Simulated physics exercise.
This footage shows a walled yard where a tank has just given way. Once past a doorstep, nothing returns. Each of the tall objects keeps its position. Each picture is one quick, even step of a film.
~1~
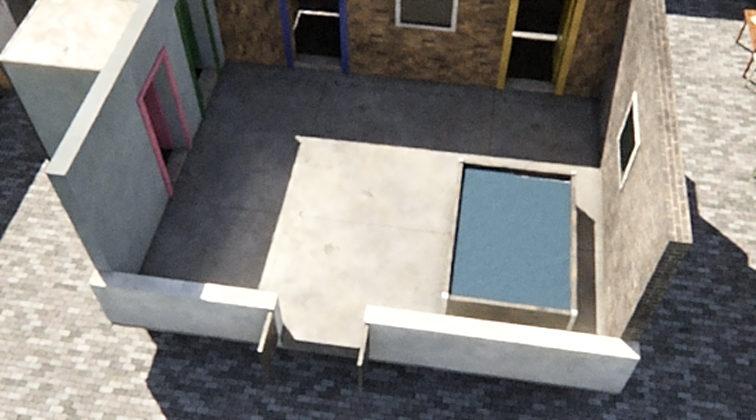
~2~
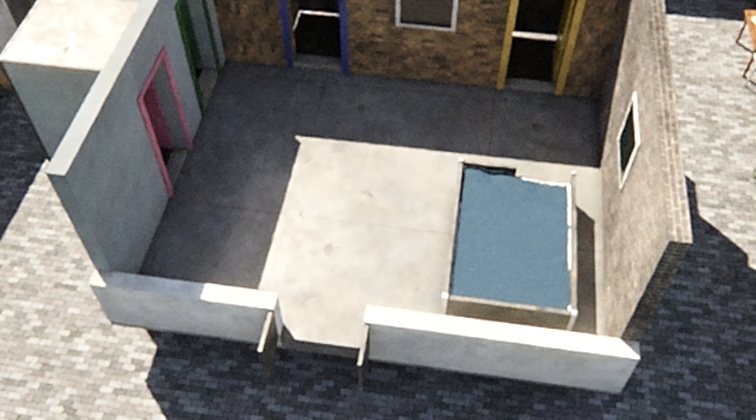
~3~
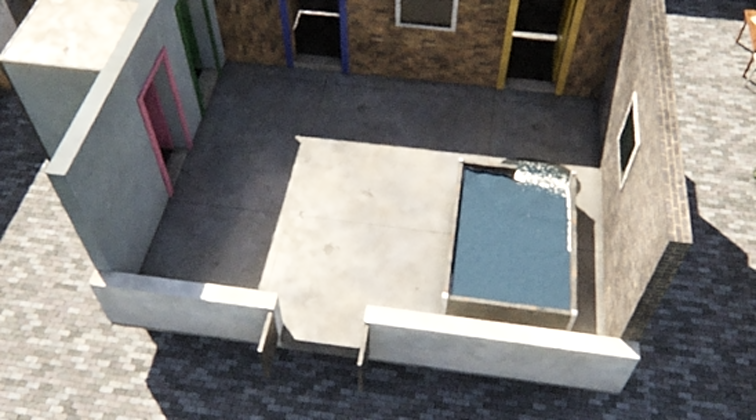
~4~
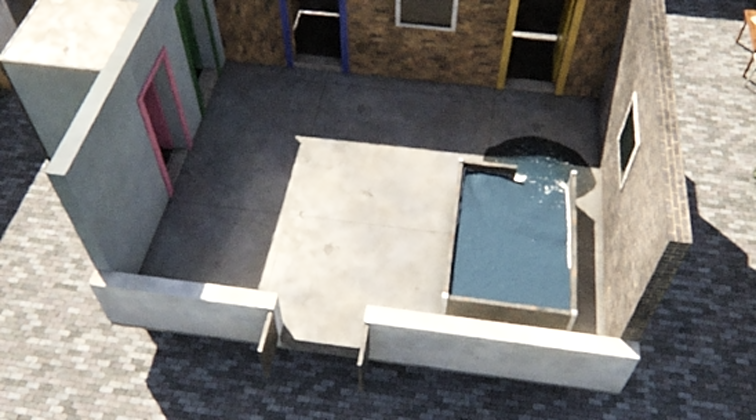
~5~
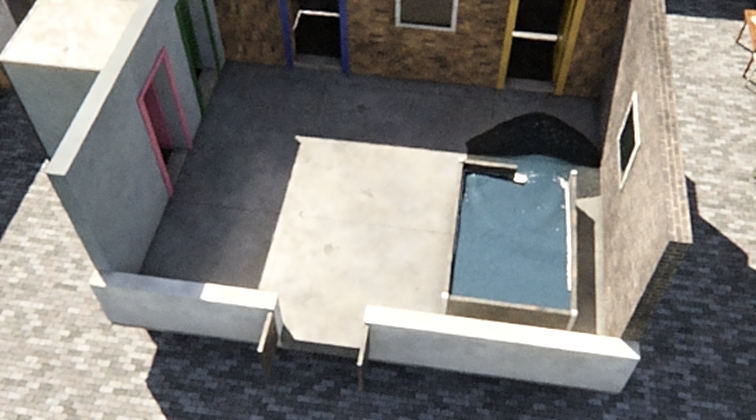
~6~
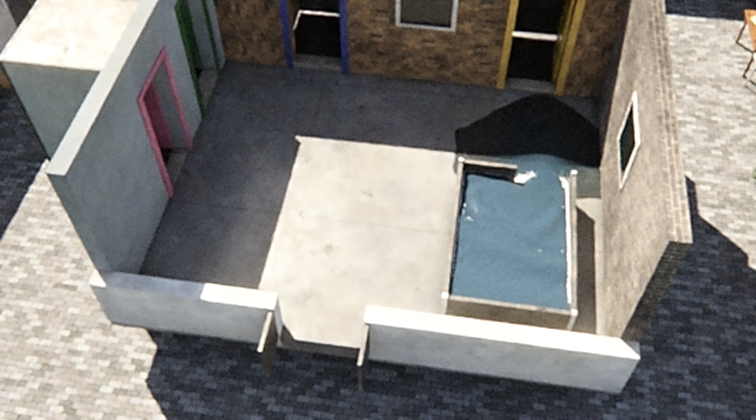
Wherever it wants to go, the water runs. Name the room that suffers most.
Yellow.
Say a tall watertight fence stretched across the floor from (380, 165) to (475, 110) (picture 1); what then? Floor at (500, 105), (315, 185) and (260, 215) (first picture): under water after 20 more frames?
Lab note - three points, in order: Flooding; no flooding; no flooding.
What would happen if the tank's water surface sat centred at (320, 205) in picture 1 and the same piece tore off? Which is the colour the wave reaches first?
Answer: The blue-painted one.
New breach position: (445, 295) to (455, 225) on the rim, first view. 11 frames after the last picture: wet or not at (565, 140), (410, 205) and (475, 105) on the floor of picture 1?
One by one: Bare, bare, bare.
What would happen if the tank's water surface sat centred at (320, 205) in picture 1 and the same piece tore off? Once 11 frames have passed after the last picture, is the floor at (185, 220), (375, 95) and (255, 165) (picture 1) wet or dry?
Result, in order: Unaffected; affected; unaffected.
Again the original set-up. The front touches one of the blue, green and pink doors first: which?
First: The blue one.
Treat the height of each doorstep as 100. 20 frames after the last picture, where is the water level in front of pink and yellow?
Near 0 and 380 per cent, in that order.
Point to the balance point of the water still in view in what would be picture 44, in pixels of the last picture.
About (454, 182) in the last view.
A moment on, water covers 15 % of the floor; blue door not reached, pink door not reached, yellow door some in, green door not reached.
Next, water covers 20 % of the floor; blue door not reached, pink door not reached, yellow door a lot in, green door not reached.
Then, water covers 30 % of the floor; blue door wet at the sill, nothing in, pink door not reached, yellow door a lot in, green door not reached.
Later, water covers 60 % of the floor; blue door wet at the sill, nothing in, pink door wet at the sill, nothing in, yellow door a lot in, green door wet at the sill, nothing in.
In the end, water covers 80 % of the floor; blue door wet at the sill, nothing in, pink door a trickle in, yellow door a lot in, green door wet at the sill, nothing in; the yellow door has let in the most.
